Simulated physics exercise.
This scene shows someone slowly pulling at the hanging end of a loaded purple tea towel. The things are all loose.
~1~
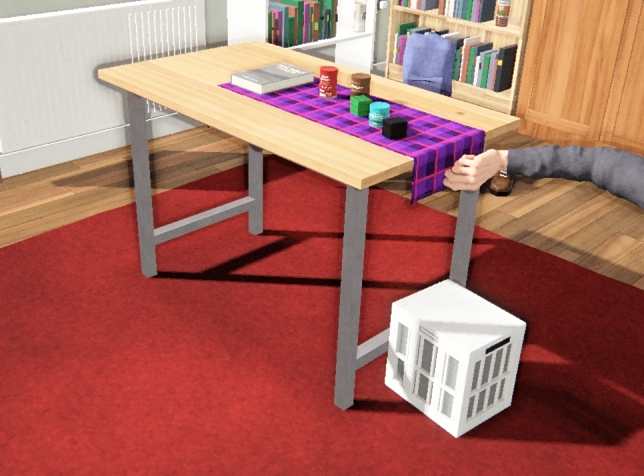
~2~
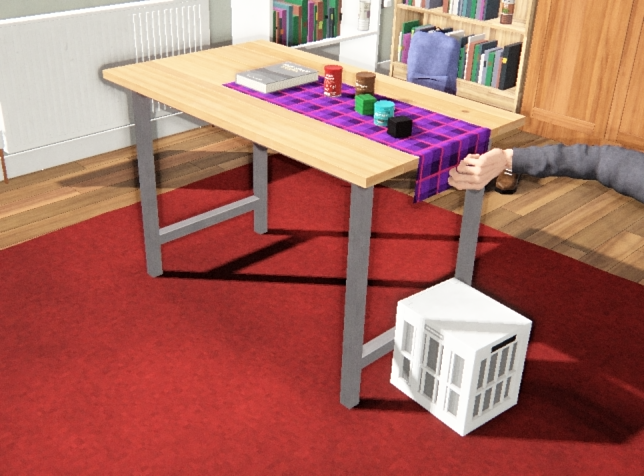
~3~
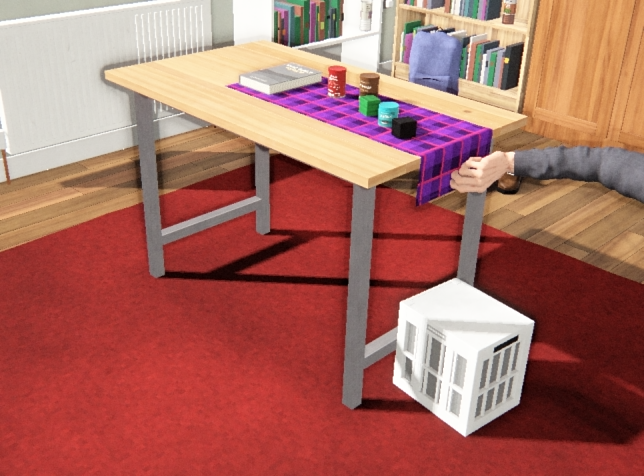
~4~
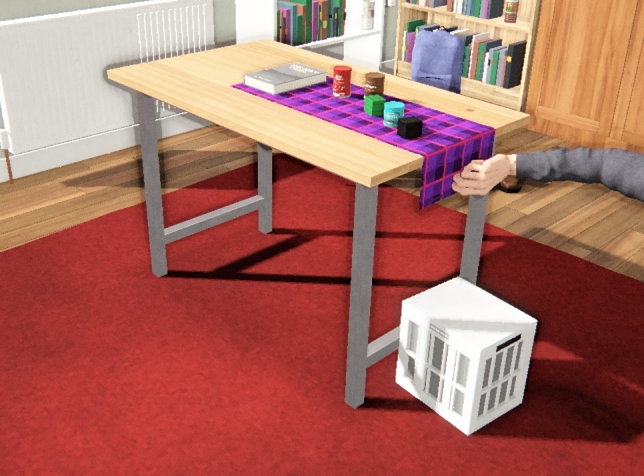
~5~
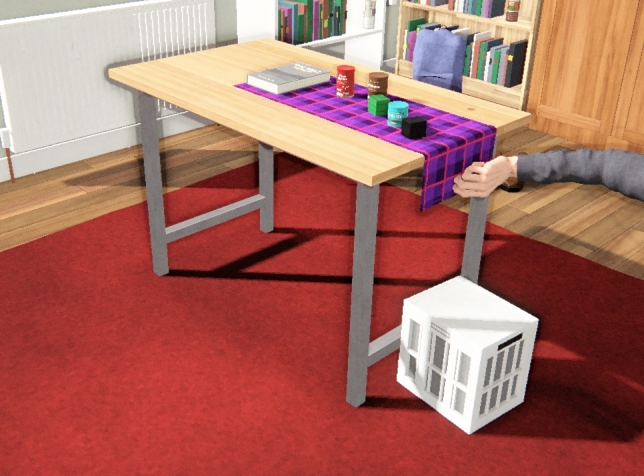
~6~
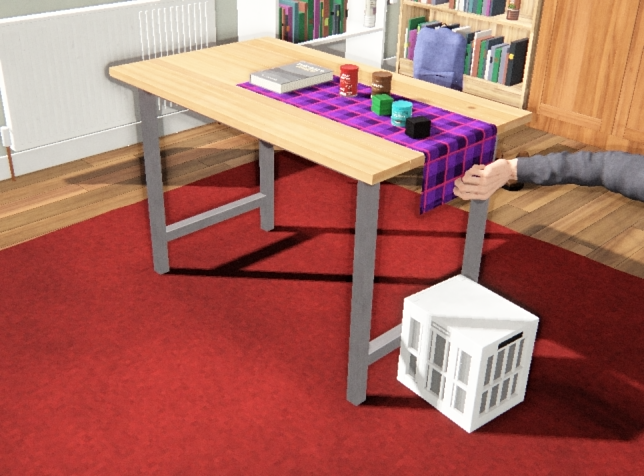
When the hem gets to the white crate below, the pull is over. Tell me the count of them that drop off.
My prediction: Three will come off.
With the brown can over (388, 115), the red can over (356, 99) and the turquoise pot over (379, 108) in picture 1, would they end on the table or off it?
The brown can comes down; the red can keeps its place on top; the turquoise pot is carried off.
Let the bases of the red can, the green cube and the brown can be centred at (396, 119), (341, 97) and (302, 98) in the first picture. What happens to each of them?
Result - red can down, green cube still up, brown can still up.
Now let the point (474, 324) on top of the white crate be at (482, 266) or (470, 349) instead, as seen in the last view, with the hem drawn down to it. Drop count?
Then 1, then 4.
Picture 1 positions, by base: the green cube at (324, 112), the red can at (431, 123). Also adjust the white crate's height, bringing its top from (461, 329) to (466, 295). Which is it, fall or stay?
The green cube ends up still on top and the red can ends up off the top.
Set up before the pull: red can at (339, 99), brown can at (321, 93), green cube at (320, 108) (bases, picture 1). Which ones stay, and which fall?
The red can stays put, the brown can stays put, the green cube stays put.
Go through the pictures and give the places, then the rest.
Hem (410, 205); black cube (395, 120); turquoise pot (380, 105); green cube (361, 98); brown can (361, 76); red can (329, 68); top of the crate (461, 329), in the first picture.
Hem (414, 203); black cube (400, 119), in the second picture.
Hem (416, 206); turquoise pot (389, 105), in the third picture.
Hem (419, 210); green cube (375, 98); top of the crate (472, 326), in the fourth picture.
Hem (420, 212); brown can (379, 74), in the fifth picture.
Hem (420, 215); black cube (419, 119); turquoise pot (403, 104); green cube (383, 97); brown can (382, 74); red can (350, 67), in the sixth picture.
Soon after, hem near (454, 232); black cube gone.
Then, hem near (450, 277); black cube and turquoise pot gone.
Further on, hem on the crate; black cube, turquoise pot and green cube gone.
At rest, hem on the crate; black cube, turquoise pot and green cube gone. Over the edge go three.
